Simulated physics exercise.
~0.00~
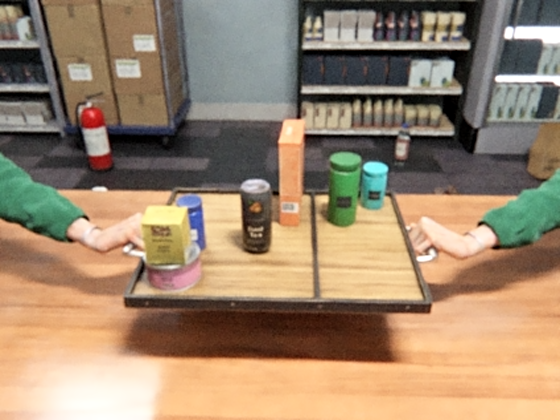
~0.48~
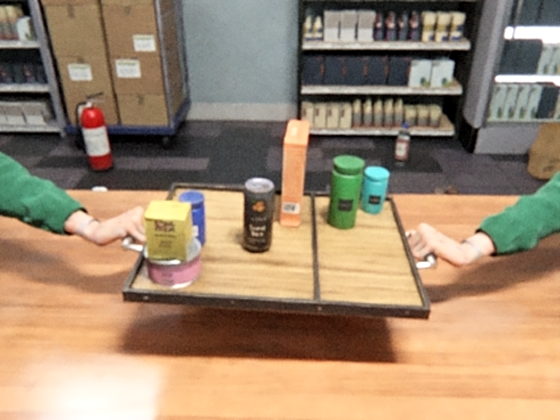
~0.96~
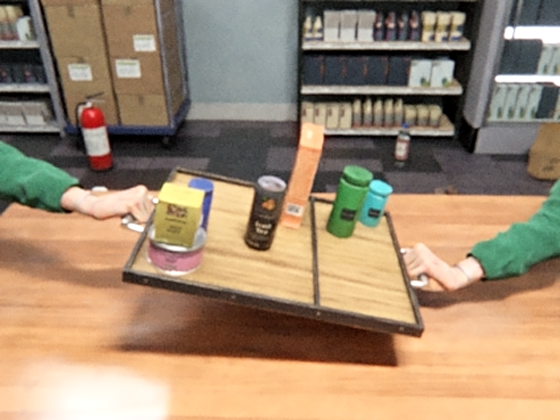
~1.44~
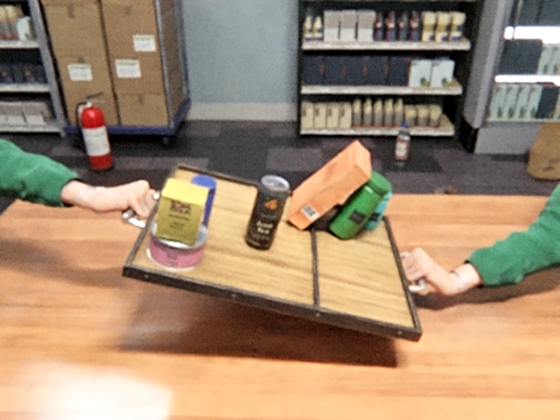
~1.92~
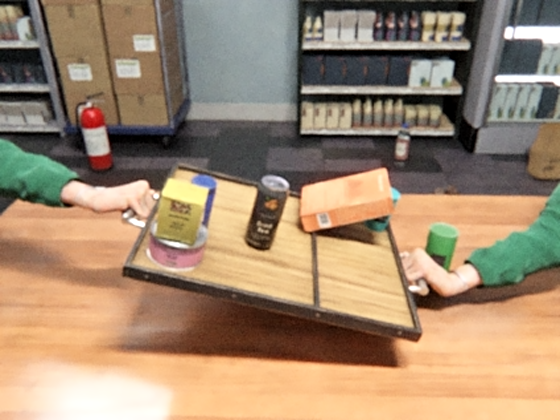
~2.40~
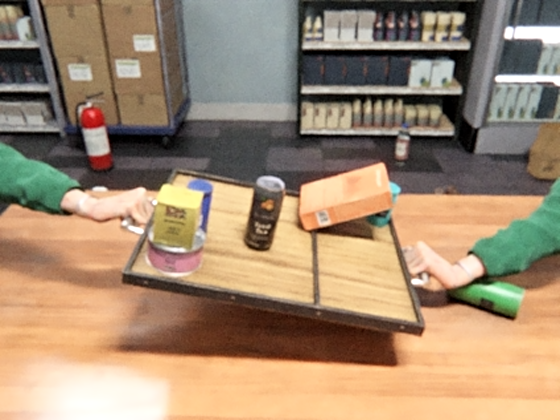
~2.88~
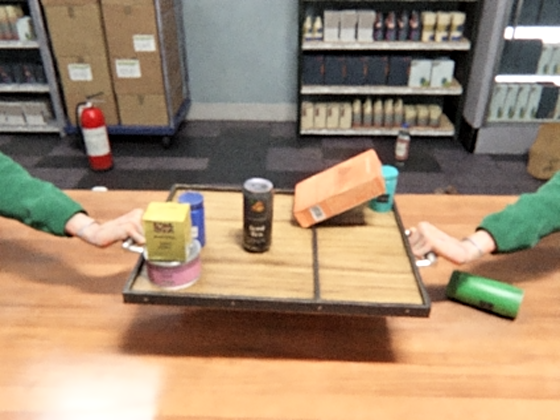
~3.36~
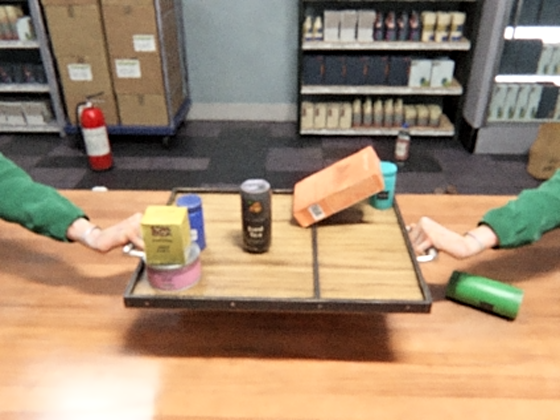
In a shop, two hands tilt a laden tray rightward and level it, the orange packet toppling and green jar falling off.
